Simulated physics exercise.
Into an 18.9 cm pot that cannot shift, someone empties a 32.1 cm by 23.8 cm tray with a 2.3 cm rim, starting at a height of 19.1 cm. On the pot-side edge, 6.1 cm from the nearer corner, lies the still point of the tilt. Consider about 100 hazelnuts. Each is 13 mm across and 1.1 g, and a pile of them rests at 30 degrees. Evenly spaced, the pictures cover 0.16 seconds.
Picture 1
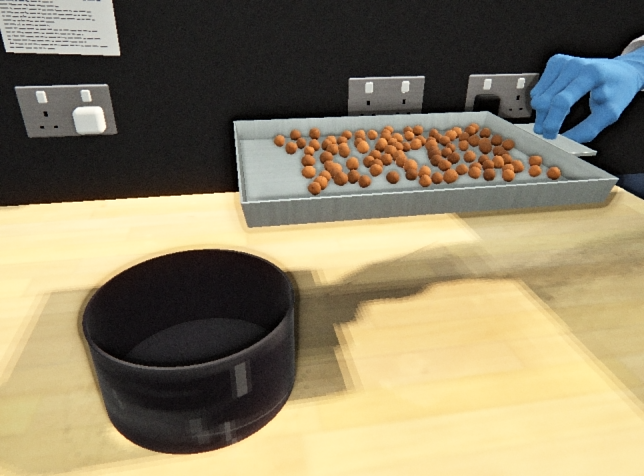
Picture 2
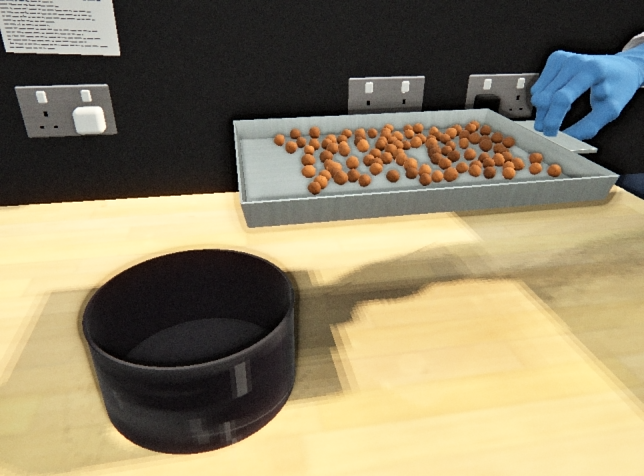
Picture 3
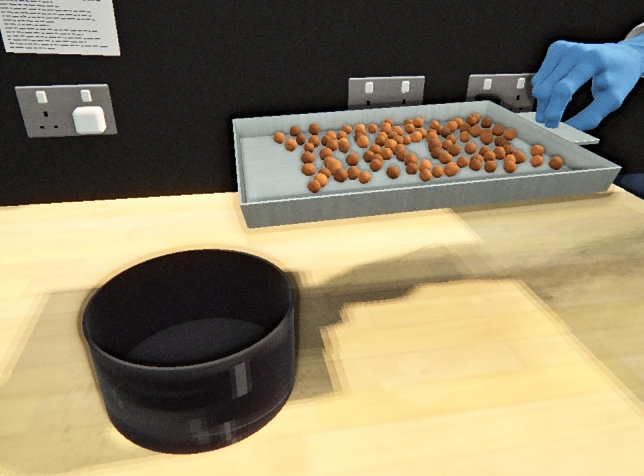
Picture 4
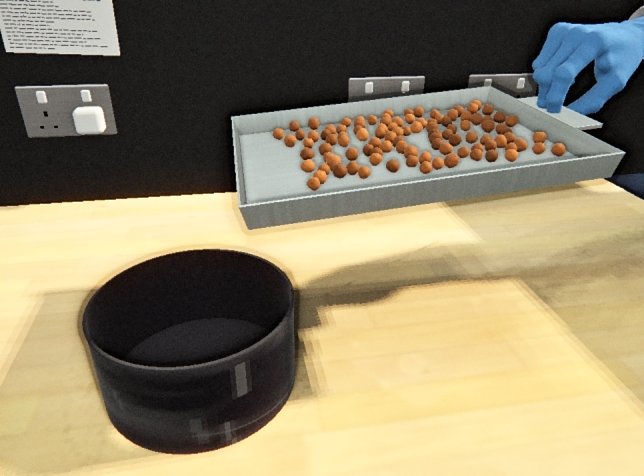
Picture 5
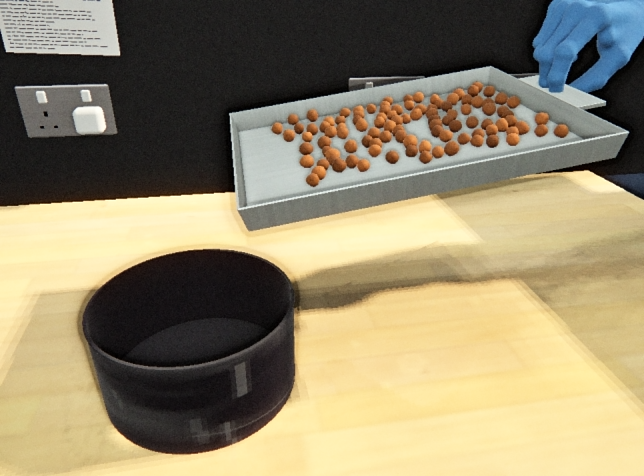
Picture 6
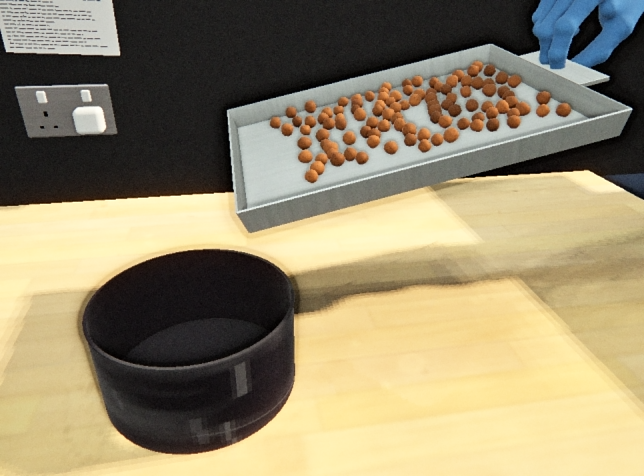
The footage shows a blue-gloved hand gripping a grey tray of scattered round brown hazelnuts beside a black pot on a wooden surface, gradually raising the tray's right side while the nuts shift only slightly and the pot stays still.
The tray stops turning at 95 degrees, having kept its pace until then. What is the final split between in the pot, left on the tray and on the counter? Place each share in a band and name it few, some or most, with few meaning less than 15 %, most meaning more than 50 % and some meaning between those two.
In the end: Pot most, left on the tray few, counter few.
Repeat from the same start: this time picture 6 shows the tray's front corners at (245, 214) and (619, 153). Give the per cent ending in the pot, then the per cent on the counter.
The pot gets 60 and the counter 40.
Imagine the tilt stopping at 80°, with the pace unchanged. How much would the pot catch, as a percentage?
In that case it comes to about 80 in a hundred.
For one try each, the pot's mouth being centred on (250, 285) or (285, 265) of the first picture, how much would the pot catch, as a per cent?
I'd say close to 55 percent for the first spot and 0 percent for the second.
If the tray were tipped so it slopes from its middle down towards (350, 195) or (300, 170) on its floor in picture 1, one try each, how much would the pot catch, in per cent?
Near 65 and 25 percent, in that order.
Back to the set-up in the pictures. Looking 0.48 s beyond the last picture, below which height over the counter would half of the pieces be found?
Roughly 20 centimetres, give or take.
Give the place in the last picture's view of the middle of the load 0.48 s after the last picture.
Estimated load position: Around (214, 198).
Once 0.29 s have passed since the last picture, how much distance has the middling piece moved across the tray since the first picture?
7 cm.
Then, 0.29 s after the last picture, tilt 54 degrees; the tray holds 100 %, the pot 0 %.
Then, 0.48 s after the last picture, tilt 80 degrees; the tray holds 80 %, the pot 0 %.
Then, 0.80 s after the last picture, tilt 95 degrees; the tray holds 5 %, the pot 85 %.
In the end, pot 95 %, tray 0 %, counter 5 %.
